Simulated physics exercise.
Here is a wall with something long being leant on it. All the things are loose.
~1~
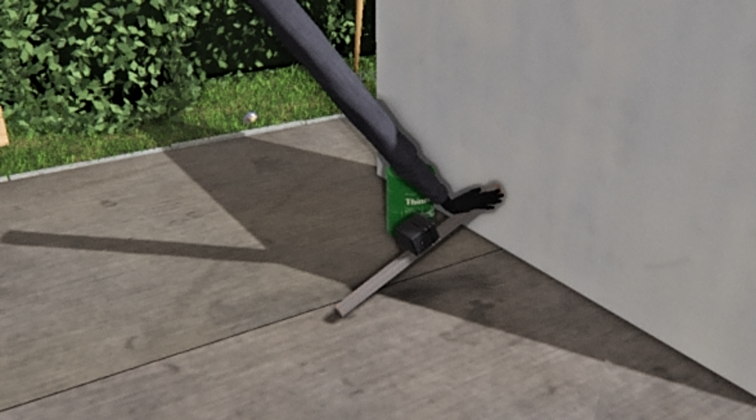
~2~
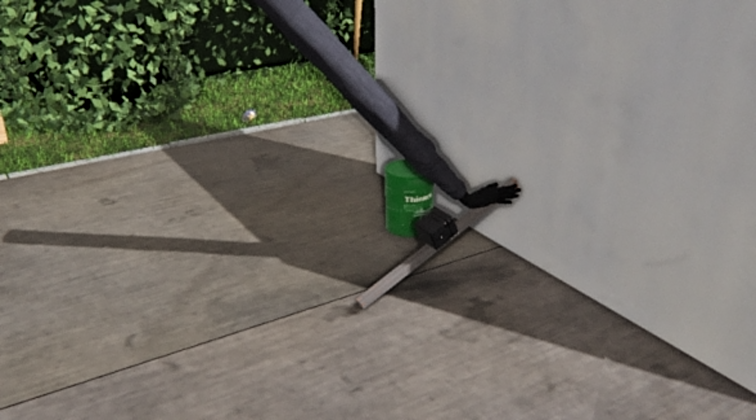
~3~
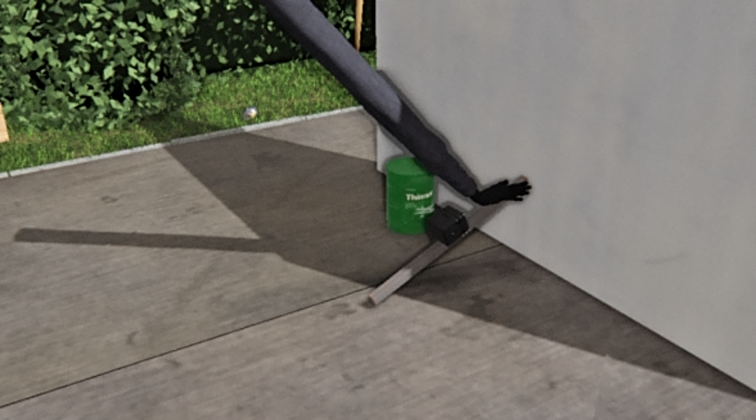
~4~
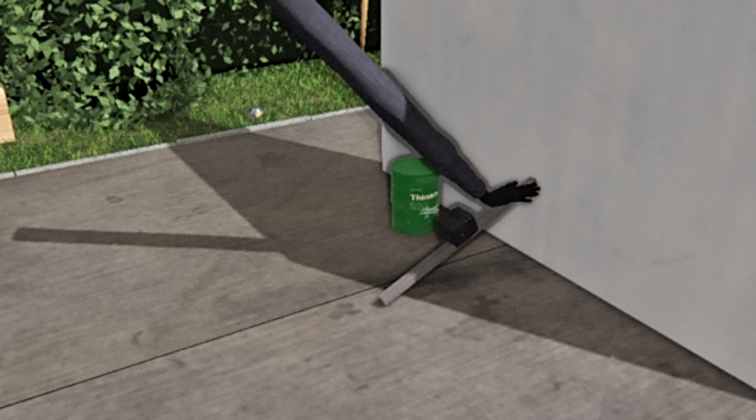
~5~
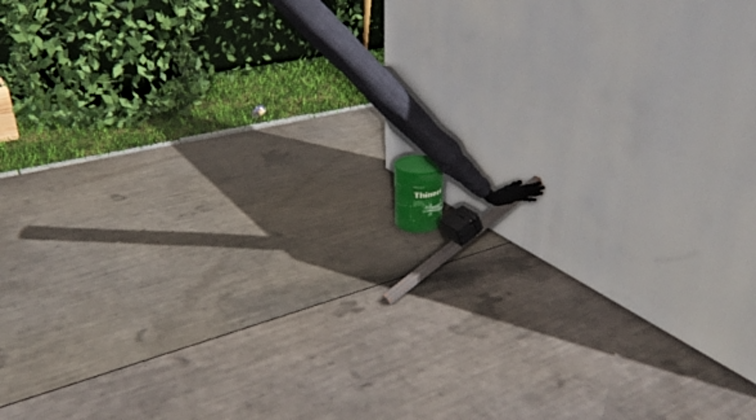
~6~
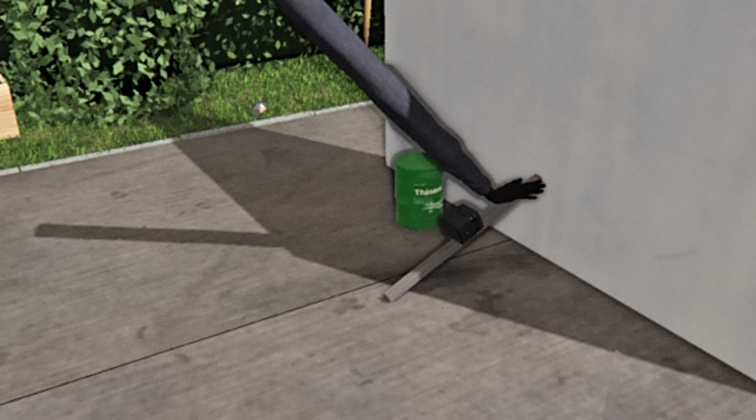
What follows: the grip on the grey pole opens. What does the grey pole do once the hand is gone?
Outcome: The pole slips out.
Then, 0.30 s later than the last frame, grey pole 18° lower than it was left near (459, 265).
Then, 0.40 s later than the last frame, grey pole 23° lower than it was left near (457, 267).
Then, 0.60 s later than the last frame, grey pole 24° lower than it was left near (457, 274).
When it is over, moved from the start, grey pole; green pail as before. End places, in pixels of the last picture, grey pole near (457, 274). The pole gives way.
